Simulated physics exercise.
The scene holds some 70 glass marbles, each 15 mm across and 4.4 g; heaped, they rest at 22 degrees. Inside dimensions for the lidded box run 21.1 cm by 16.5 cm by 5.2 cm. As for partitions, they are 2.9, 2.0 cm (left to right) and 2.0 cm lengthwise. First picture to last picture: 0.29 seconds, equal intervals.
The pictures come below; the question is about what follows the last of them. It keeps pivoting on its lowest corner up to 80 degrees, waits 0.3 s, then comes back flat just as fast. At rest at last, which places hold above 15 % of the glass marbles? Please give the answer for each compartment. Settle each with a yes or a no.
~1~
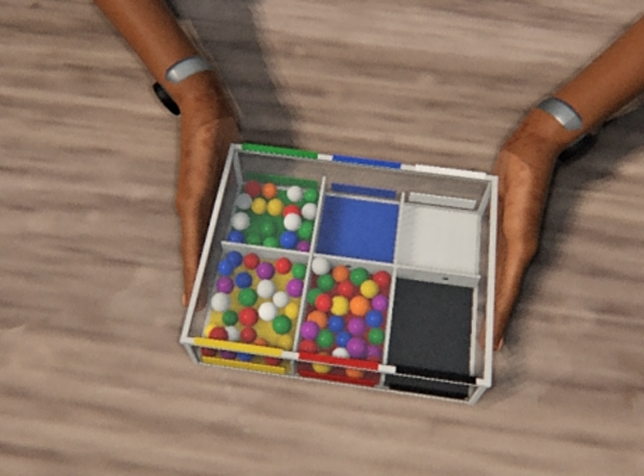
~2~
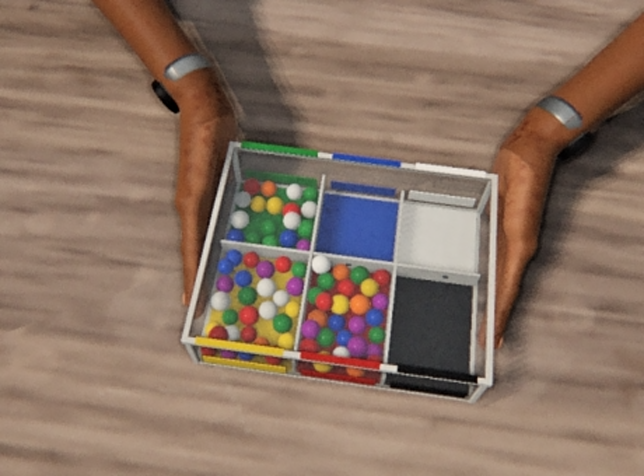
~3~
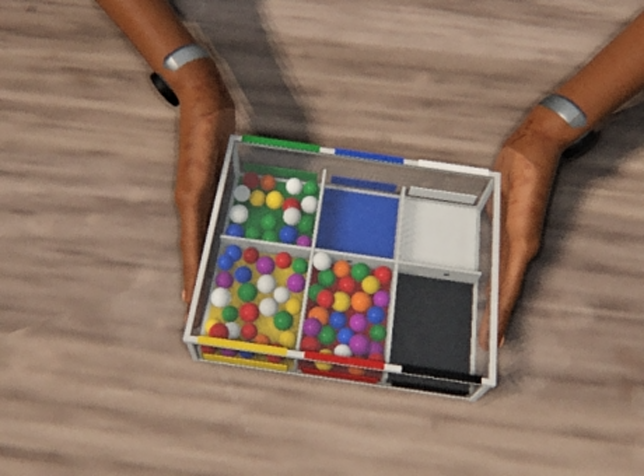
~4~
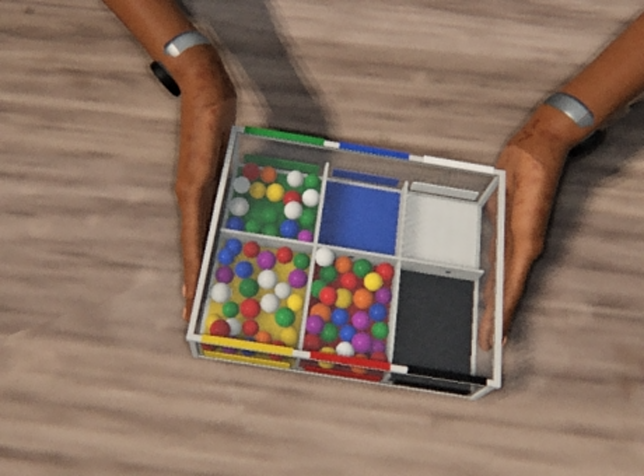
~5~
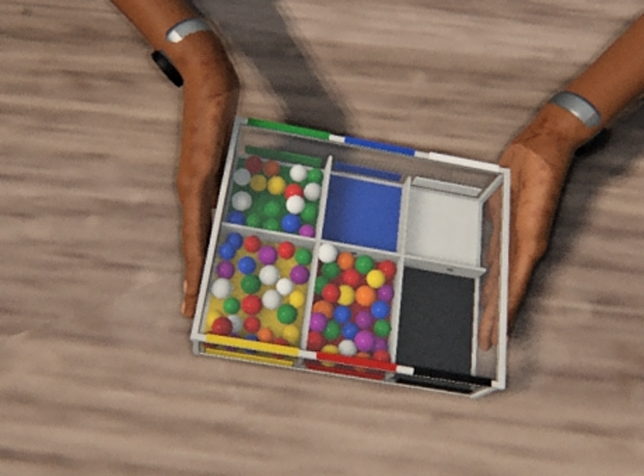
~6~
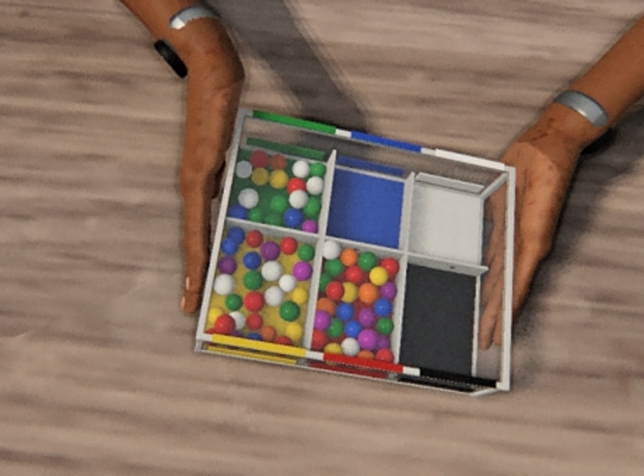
Red compartment: Clears the bar; blue compartment: Does not clear the bar; green compartment: Does not clear the bar; yellow compartment: Clears the bar; white compartment: Does not clear the bar; black compartment: Clears the bar.
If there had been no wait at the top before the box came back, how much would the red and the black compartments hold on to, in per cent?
In per cent: Red 30; black 35.
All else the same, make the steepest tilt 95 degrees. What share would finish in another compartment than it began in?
Some 90 per cent.
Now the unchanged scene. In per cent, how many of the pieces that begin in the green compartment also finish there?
Roughly 40 per cent.
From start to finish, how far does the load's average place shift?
6.5 cm or thereabouts.
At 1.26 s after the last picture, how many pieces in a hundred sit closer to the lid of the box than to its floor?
I'd say around 20 percent of the pieces.
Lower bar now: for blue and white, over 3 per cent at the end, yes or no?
With blue that fails, while with white that fails.
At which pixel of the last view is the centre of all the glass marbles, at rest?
Near (373, 329).
Then, 1.26 s after the last picture, tilt 80 degrees; red 35 %, green 20 %, yellow 35 %, black 10 %.
Then, 2.10 s after the last picture, tilt 40 degrees; red 30 %, green 10 %, yellow 20 %, black 40 %.
Then, 2.95 s after the last picture, tilt 0 degrees; red 30 %, green 10 %, yellow 20 %, black 40 %.
In the end, red 30 %, blue 0 %, green 10 %, yellow 20 %, white 0 %, black 40 %.
